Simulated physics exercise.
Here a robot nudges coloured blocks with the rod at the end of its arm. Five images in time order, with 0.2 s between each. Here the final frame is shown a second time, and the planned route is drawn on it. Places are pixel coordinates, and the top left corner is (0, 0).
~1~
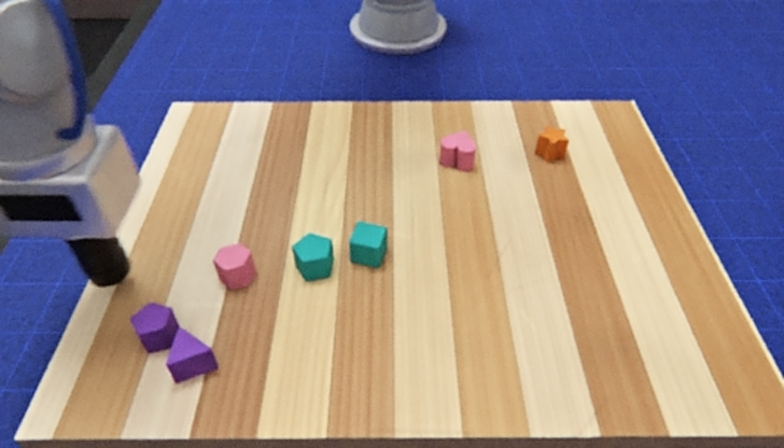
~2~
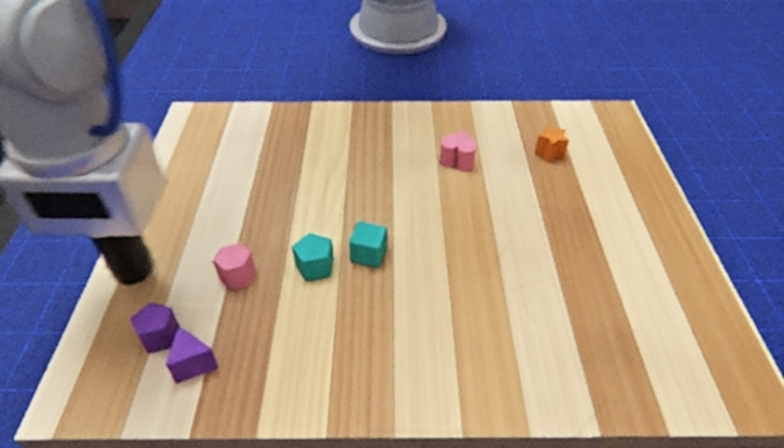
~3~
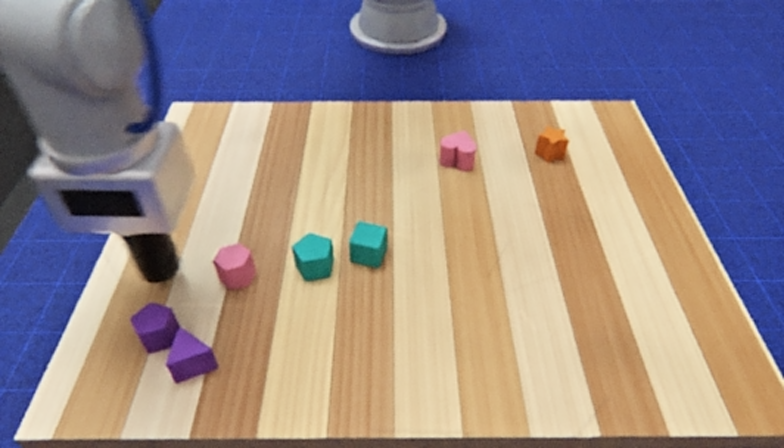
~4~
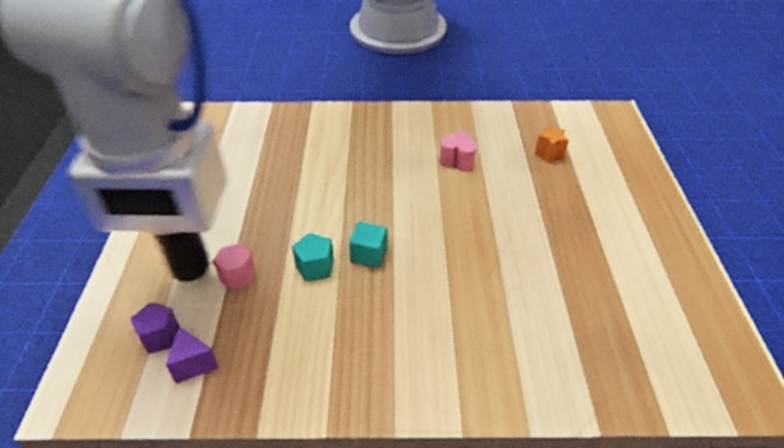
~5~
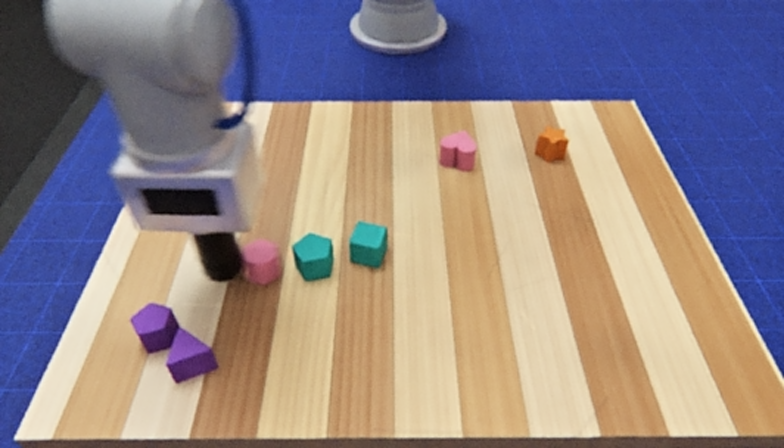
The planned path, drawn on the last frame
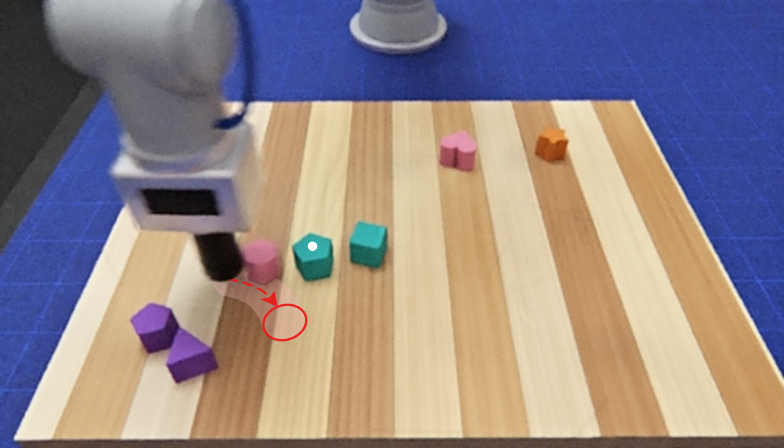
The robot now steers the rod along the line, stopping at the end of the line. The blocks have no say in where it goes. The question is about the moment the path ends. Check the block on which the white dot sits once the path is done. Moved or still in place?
That block slides.
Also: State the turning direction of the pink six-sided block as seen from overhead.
Its spin: Anticlockwise.
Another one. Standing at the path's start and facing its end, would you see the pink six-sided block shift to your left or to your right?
Shifts left.
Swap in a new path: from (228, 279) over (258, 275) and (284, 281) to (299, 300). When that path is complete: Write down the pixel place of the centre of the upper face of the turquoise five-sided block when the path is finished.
That would be at about pixel (337, 241).
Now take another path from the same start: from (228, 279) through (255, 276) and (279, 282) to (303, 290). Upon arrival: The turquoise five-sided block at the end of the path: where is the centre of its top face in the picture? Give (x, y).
At the end it should sit near (336, 241).
Drawn move, from (228, 279) by way of (254, 286) and (273, 301) to (285, 322); the dot is on the turquoise five-sided block.
The first path, step by step. Halfway along, rod at (262, 281); pink six-sided block at (291, 250), turned 65° anticlockwise; turquoise five-sided block at (325, 242), turned 20° clockwise.
At the end, rod at (282, 311); purple five-sided block still; pink six-sided block at (291, 251), turned 65° anticlockwise; turquoise five-sided block at (325, 242), turned 15° clockwise.
